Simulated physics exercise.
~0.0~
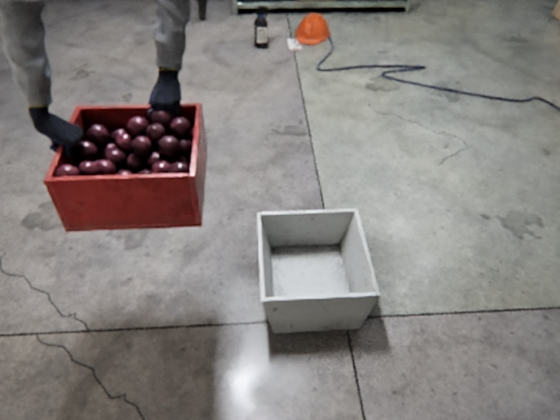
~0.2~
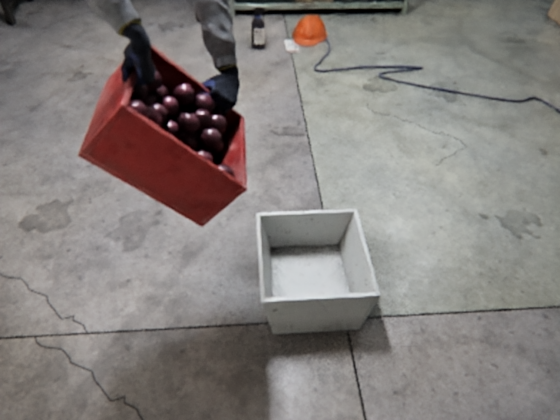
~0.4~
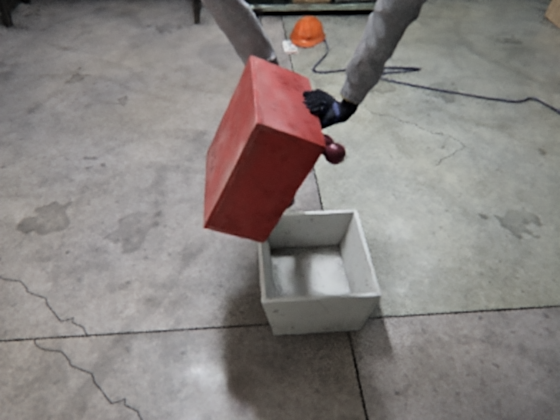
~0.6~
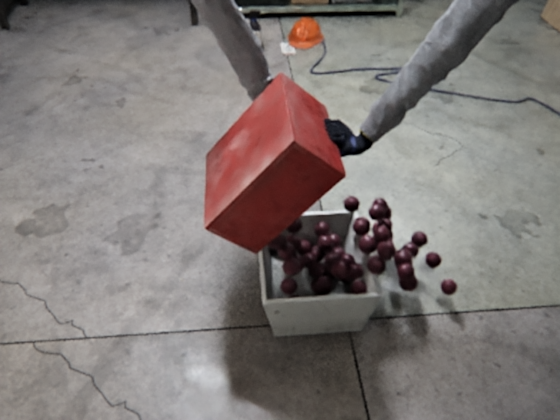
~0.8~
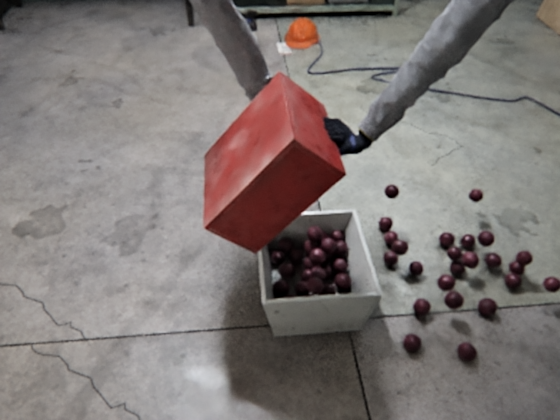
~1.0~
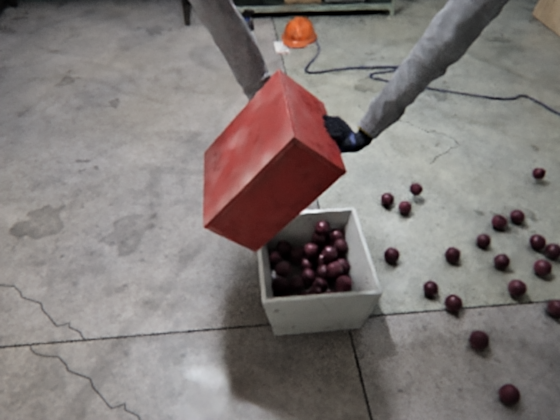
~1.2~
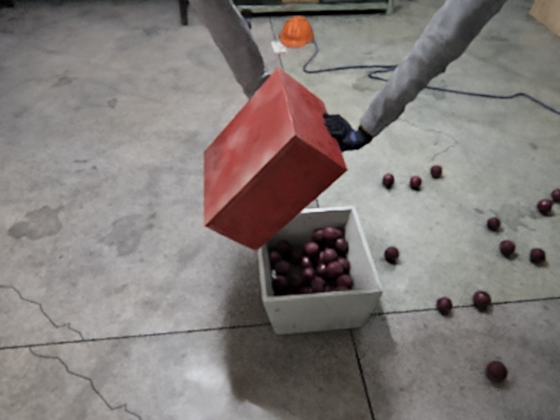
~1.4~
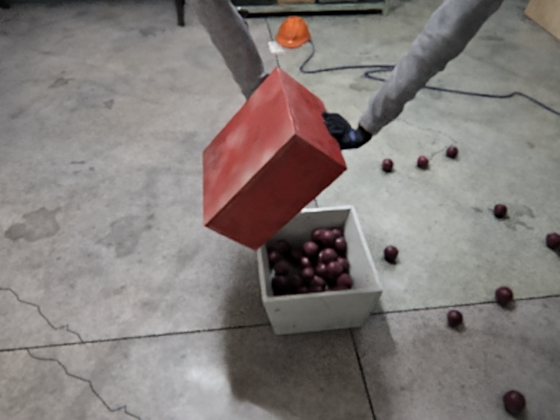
On a concrete floor, gloved hands tipping a red crate of dark red onions, partly filling a white tray, others rolling away rightward.
